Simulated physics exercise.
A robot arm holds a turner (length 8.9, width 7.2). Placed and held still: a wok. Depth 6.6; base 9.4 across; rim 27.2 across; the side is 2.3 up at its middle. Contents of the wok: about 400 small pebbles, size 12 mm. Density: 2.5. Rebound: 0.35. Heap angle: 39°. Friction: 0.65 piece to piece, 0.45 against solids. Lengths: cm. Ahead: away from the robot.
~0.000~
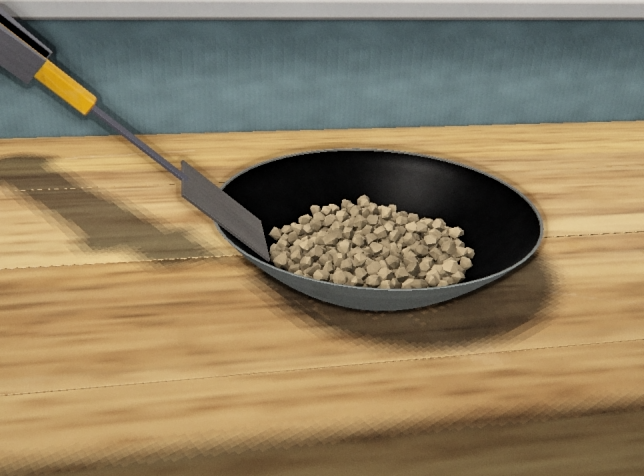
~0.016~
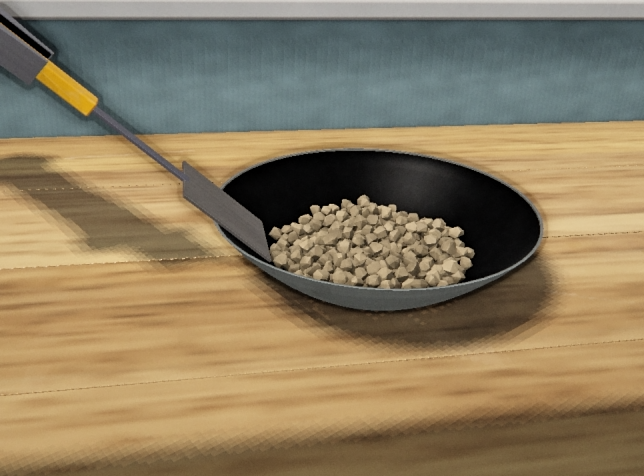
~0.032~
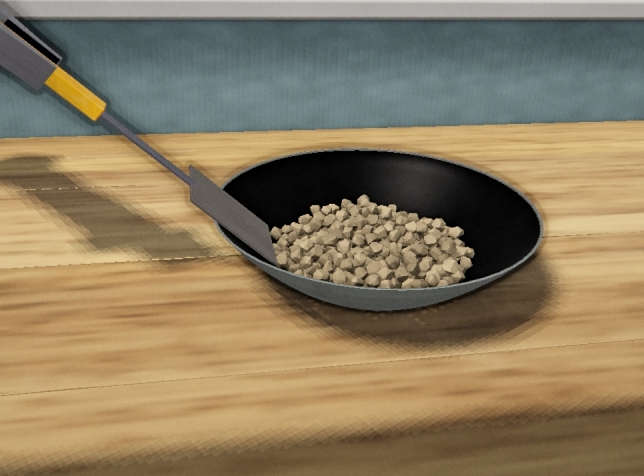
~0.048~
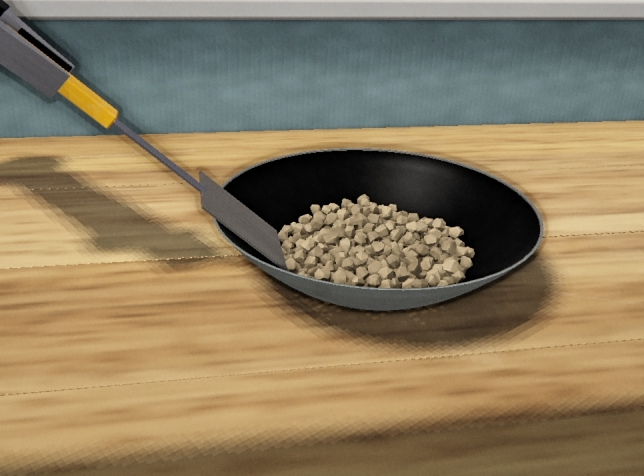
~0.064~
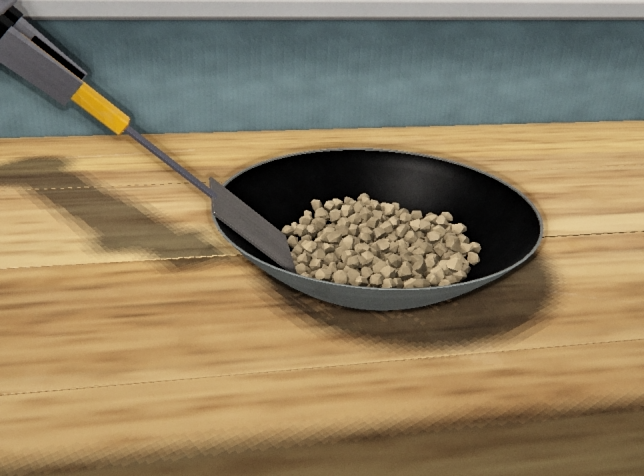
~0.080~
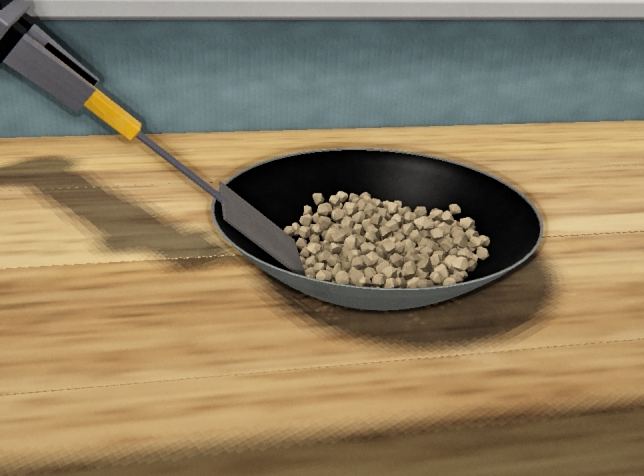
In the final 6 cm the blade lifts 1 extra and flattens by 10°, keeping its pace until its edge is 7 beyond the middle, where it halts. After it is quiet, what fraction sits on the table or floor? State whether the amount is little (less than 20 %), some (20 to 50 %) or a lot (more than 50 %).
The amount is little, less than 20 %.
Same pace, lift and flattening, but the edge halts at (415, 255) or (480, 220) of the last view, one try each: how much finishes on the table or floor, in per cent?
0 % and 25 %.
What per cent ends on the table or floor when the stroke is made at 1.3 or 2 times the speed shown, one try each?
20 and 25 %.
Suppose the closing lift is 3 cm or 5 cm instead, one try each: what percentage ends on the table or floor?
Some 10 and 5 per cent.
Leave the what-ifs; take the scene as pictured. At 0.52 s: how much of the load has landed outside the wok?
Around 10 percent.
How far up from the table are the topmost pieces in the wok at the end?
8.5 cm.
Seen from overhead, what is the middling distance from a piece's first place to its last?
Level distance of roughly 7 cm.
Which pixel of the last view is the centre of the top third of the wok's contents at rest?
I'd put it close to (481, 205).
After 0.18 s, sloping 43°, highest piece 7 above the table; 402 in the wok.
After 0.27 s, sloping 39°, highest piece 8 above the table; 400 in the wok, 2 on the blade or in flight.
After 0.52 s, sloping 33°, highest piece 8 above the table; 351 in the wok, 47 on the table or floor, 4 on the blade or in flight.
After 1.57 s, sloping 33°, highest piece 8 above the table; 351 in the wok, 51 on the table or floor.
At rest, 351 in the wok, 51 on the table or floor. That is 13 % on the table or floor.
